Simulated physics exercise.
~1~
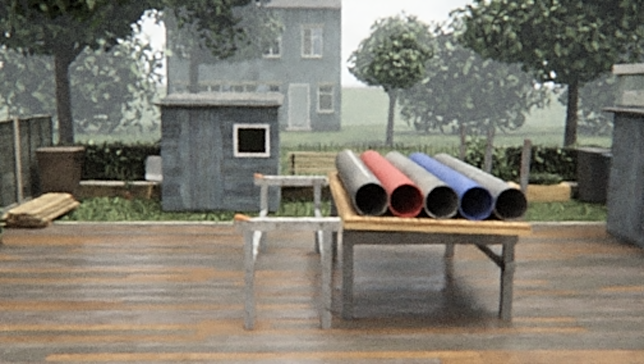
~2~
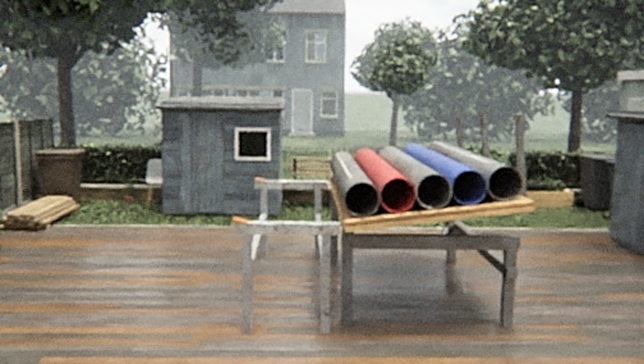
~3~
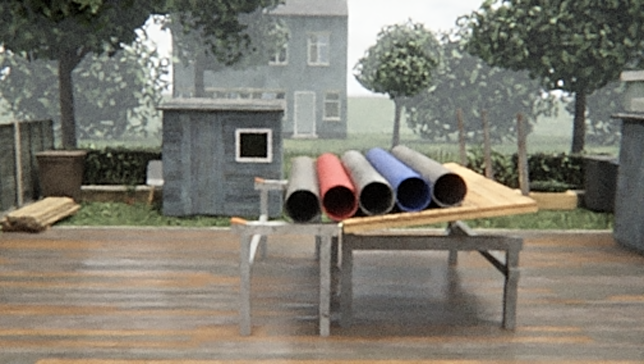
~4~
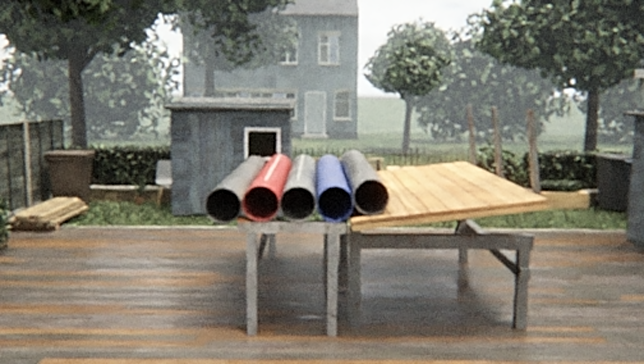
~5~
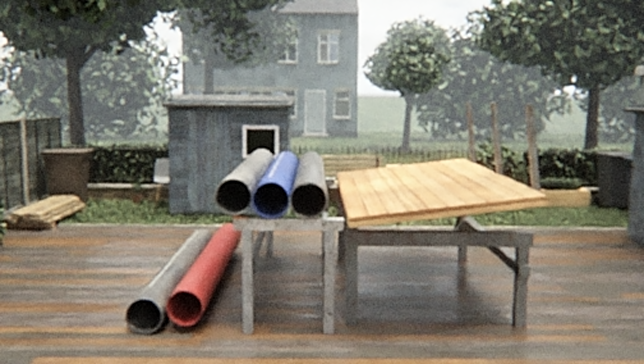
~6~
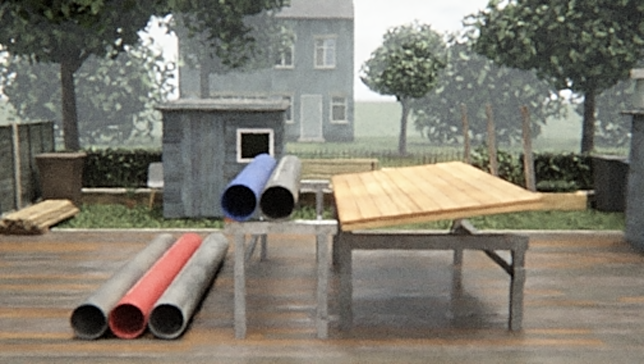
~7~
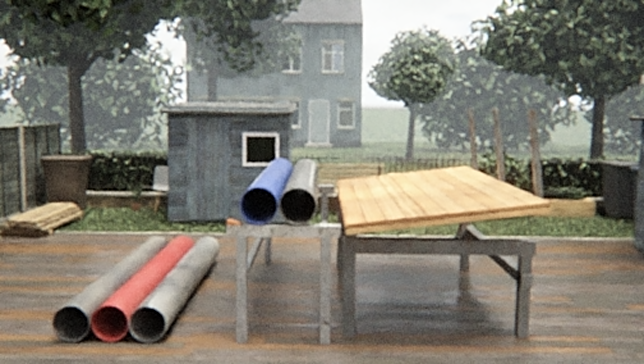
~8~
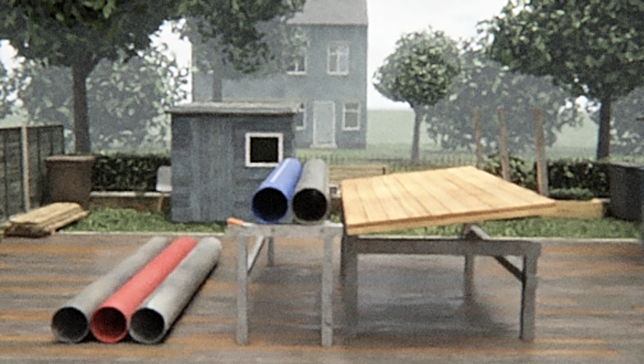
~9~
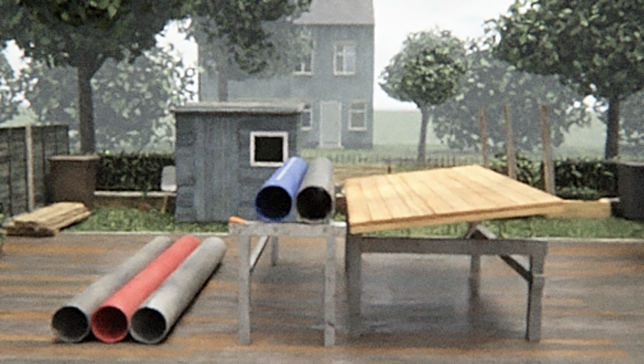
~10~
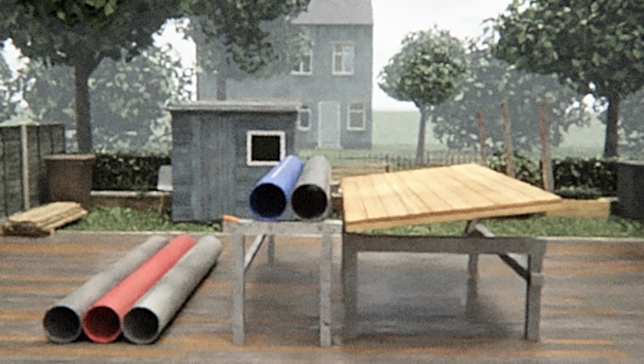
To begin with, five pipes, one red, one blue and three grey, lie side by side on a wooden deck beside a narrow, level rack in a misty garden. The deck tilts up on its right side, and the pipes roll left together onto the rack. They carry on to its far end, where a grey pipe and the red one drop off to the ground. A third pipe, also grey, follows them over. The blue pipe and the last grey one roll back slightly to the right and settle on the rack, while the other three lie still below.
